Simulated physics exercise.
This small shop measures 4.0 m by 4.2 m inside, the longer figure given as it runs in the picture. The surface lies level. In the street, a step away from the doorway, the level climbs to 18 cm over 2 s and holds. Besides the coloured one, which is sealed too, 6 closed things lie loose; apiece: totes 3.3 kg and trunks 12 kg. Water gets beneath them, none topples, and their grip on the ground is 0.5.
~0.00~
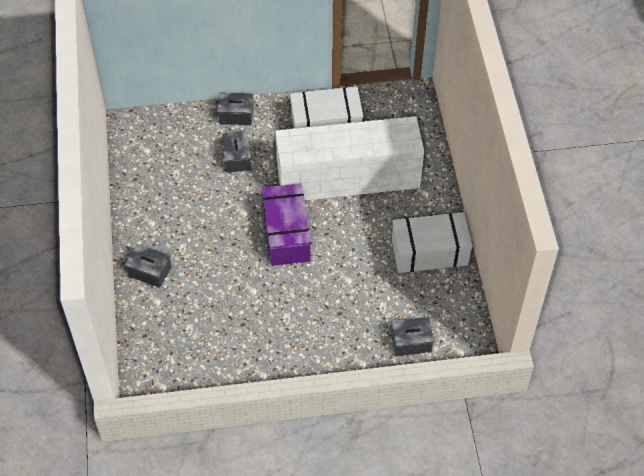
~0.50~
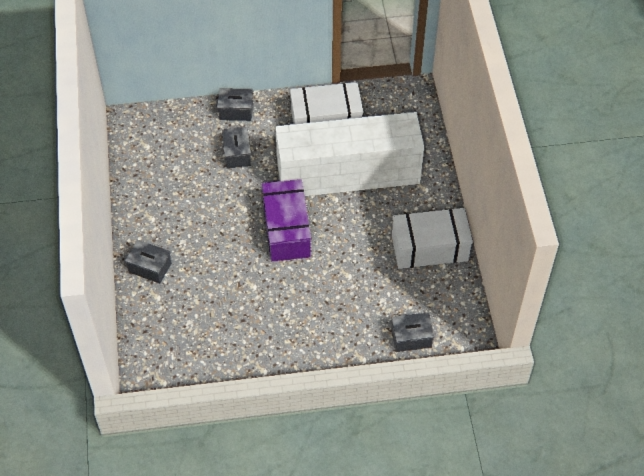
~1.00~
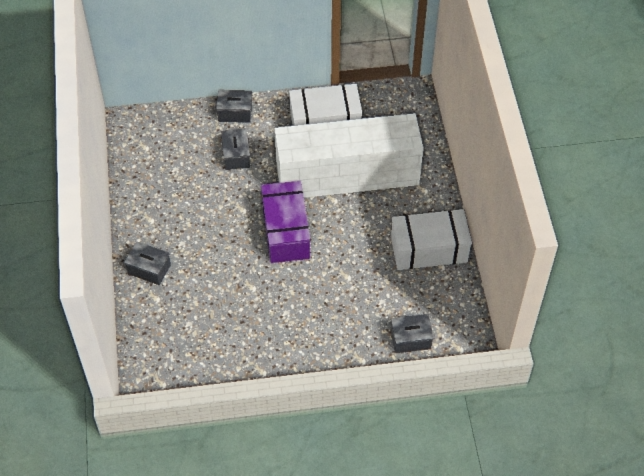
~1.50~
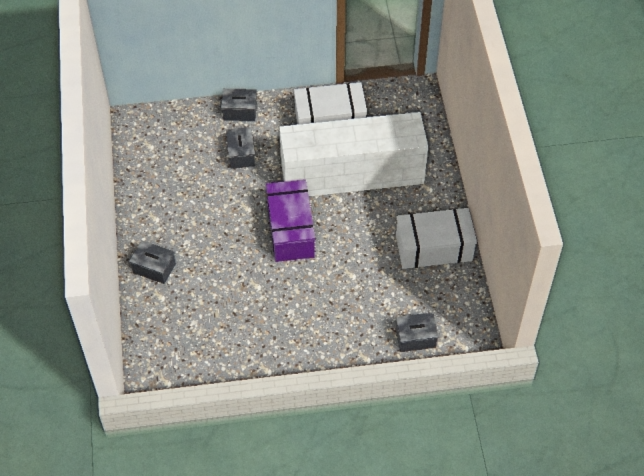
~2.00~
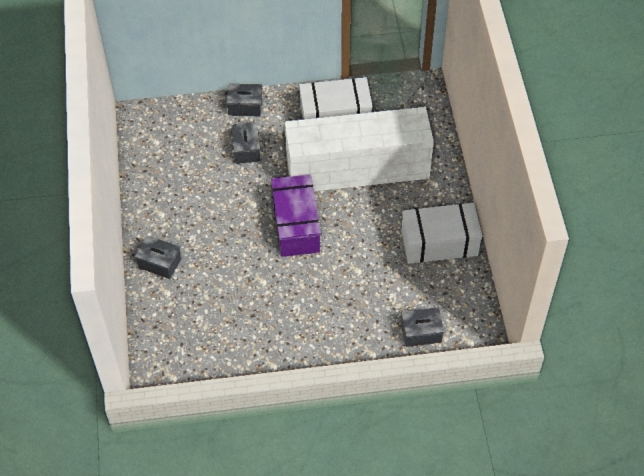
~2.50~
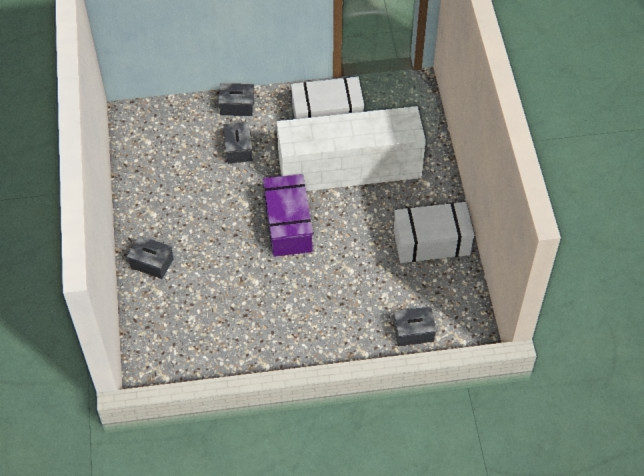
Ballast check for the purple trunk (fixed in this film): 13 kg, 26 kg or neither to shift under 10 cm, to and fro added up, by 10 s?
I expect that the lower weight is enough.
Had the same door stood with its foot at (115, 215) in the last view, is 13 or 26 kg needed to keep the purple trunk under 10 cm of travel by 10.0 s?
In that case neither load is enough.
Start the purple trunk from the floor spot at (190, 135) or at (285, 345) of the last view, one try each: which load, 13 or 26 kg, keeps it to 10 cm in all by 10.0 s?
In turn: Neither holds; it takes the larger.
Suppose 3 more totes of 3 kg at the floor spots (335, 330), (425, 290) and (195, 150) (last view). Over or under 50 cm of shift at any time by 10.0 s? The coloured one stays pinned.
In turn: Over, past it, past it.
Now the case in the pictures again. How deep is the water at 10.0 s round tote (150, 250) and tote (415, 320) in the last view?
Roughly 6 and 5 cm.
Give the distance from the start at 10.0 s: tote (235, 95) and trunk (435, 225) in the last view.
In turn: 200 cm, 250 cm.
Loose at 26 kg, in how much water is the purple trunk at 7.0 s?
About 1 cm.
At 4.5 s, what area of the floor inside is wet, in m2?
About 7.0 m2.
After 3.5 s the purple trunk would be 0 cm from its start with 13 kg and 0 cm from its start with 26 kg; 0 cm of water round it then.
After 4.5 s the purple trunk would be 0 cm from its start with 13 kg and 0 cm from its start with 26 kg; 0 cm of water round it then.
After 7.0 s the purple trunk would be 0 cm from its start with 13 kg and 0 cm from its start with 26 kg; 1 cm of water round it then.
After 10.0 s the purple trunk would be 0 cm from its start with 13 kg and 0 cm from its start with 26 kg; 2 cm of water round it then.
